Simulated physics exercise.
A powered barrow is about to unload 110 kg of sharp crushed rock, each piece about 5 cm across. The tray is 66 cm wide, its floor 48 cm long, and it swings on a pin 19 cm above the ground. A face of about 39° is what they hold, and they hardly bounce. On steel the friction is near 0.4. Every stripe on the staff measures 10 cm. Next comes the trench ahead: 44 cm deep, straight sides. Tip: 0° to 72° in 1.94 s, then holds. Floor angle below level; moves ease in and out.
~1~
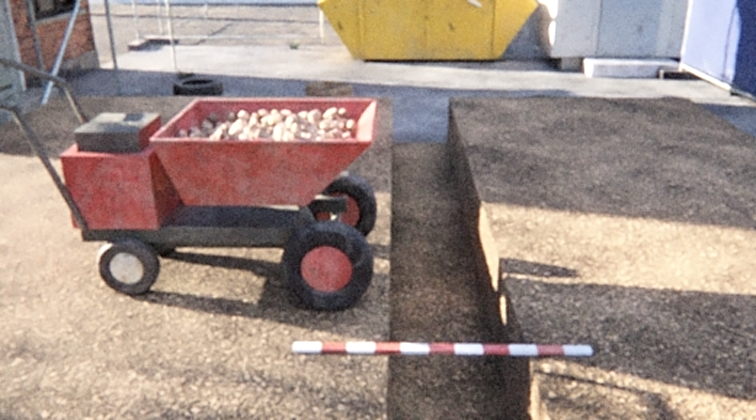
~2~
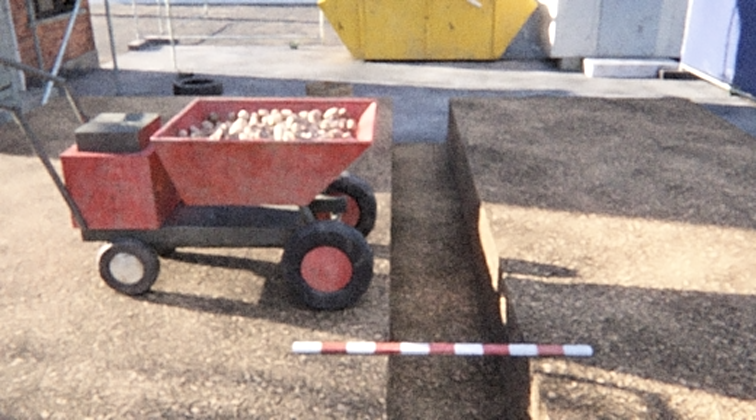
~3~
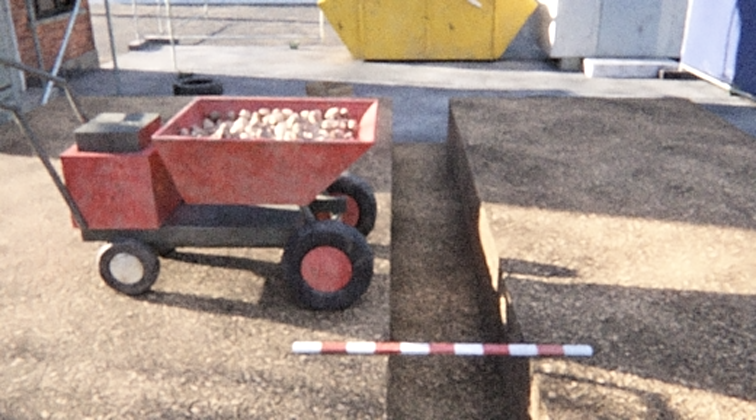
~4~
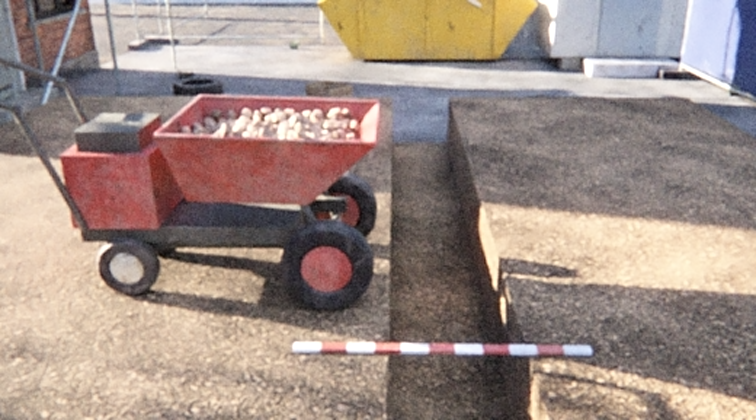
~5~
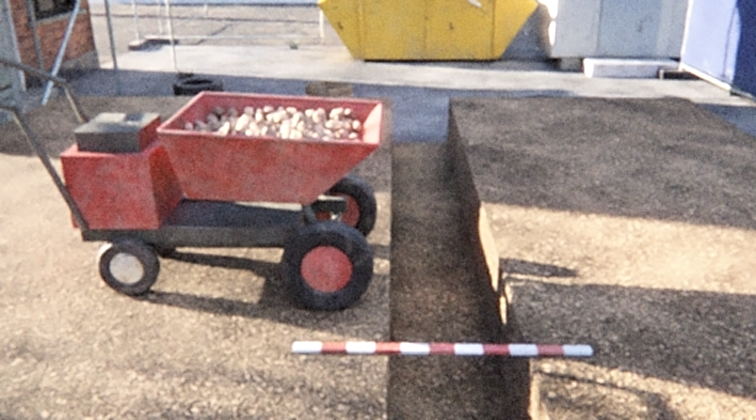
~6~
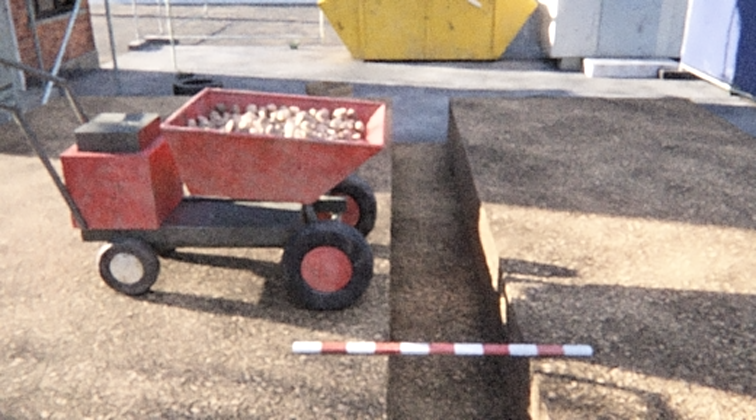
In the video, a red barrow loaded with pale stones stands beside a trench with a red-and-white striped staff across it, and its tray slowly tilts slightly down to the right while the wheels stay still.
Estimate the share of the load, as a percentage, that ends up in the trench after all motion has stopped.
Roughly 79 per cent of the load ends up there.
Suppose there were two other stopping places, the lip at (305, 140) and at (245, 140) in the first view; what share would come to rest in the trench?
I'd expect some 100 per cent, then some 75.
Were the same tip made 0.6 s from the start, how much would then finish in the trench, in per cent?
In that case some 50 per cent.
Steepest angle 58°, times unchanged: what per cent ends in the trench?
I'd guess some 40 in a hundred.
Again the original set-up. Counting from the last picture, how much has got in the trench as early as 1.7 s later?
Roughly 35% by that time.
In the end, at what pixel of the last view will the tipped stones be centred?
The middle should be near (478, 341).
Then, 1.2 s after the last picture the floor is at 61°, 100 % in the tray; the foremost stones are at (468, 222).
Then, 1.7 s after the last picture the floor is at 72°, 53 % in the tray, 35 % in the trench, 12 % past the trench; the foremost stones are at (562, 269).
Then, 2.1 s after the last picture the floor is at 72°, 20 % in the tray, 58 % in the trench, 22 % past the trench; the foremost stones are at (612, 280).
Then, 4.0 s after the last picture the floor is at 72°, 0 % in the tray, 79 % in the trench, 21 % past the trench; the foremost stones are at (621, 282).
